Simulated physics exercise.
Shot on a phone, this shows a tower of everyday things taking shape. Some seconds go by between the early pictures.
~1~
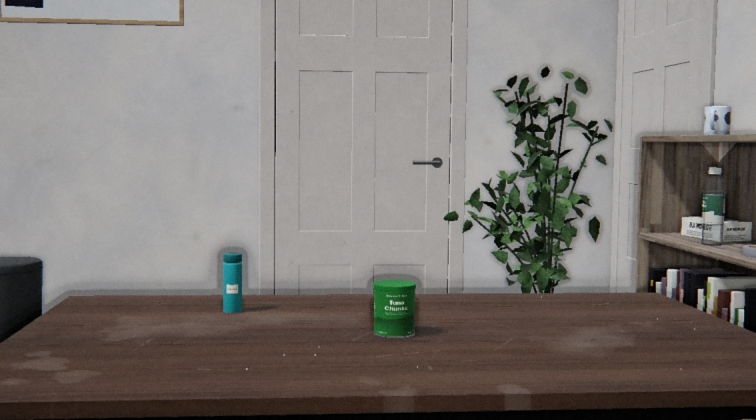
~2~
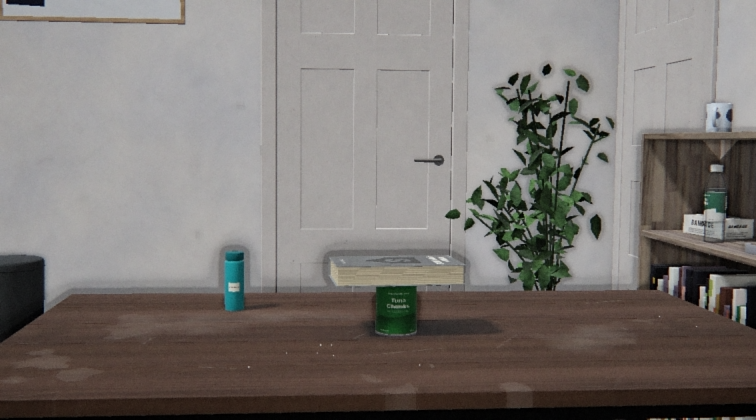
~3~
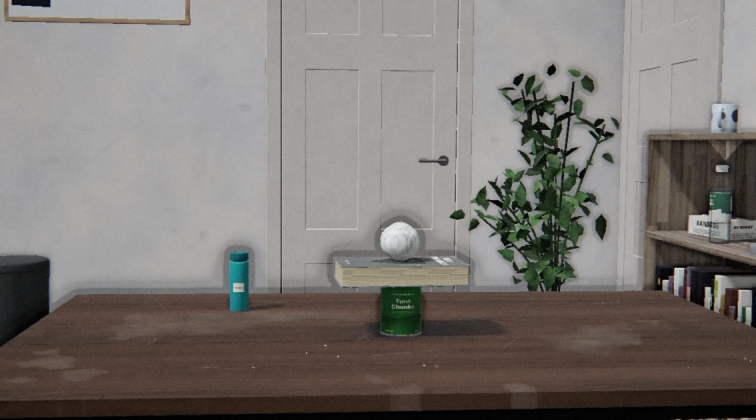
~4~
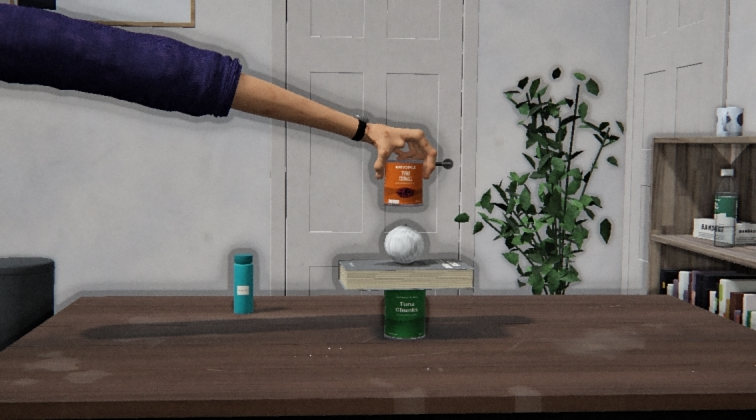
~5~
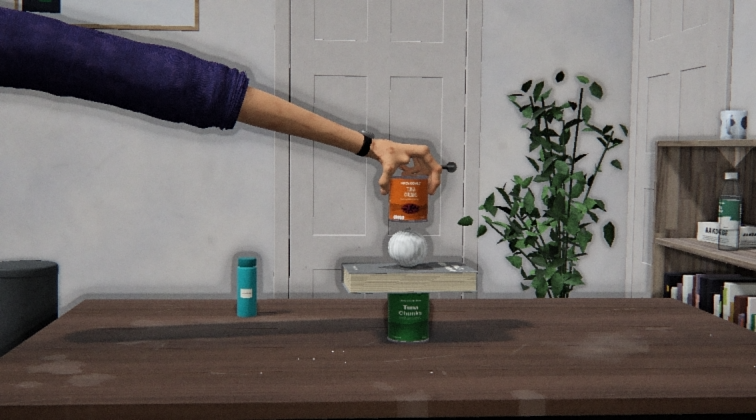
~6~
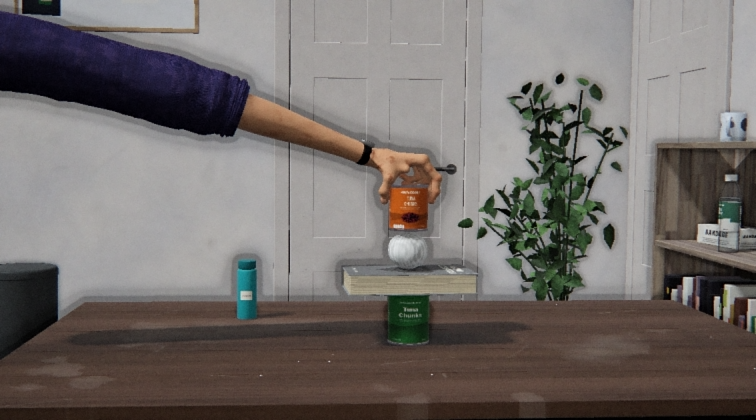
At the start, a green tin stands on a wooden table beside a teal bottle to its left. A thick book then appears flat on top of the tin, followed by a white ball-like object on the book. An arm in a purple sleeve reaches in from the left and lowers an orange tin onto the white object, still gripping it.
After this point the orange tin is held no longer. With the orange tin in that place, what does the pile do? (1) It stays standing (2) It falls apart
2.
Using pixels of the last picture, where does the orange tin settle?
Look around (335, 300) in the final frame.
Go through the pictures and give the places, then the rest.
In the first frame, the last thing is not in view yet; green pot (394, 309).
In the second frame, the last thing is not in view yet.
In the third frame, the last thing is not in view yet; green pot (401, 307).
In the fourth frame, on its way; orange tin (404, 183); white onion (405, 244).
In the fifth frame, on its way; orange tin (409, 198); green pot (408, 314).
In the sixth frame, set down, still held; orange tin (409, 207); white onion (408, 250).
Then, 1.60 s on from there, orange tin now fallen.
Then, 1.70 s on from there, things are still on the move.
Then, 1.90 s on from there, as before.
In the end, fallen, orange tin; the other 4 unmoved. At the end, from the last picture's camera, orange tin near (335, 300). The pile gives way.
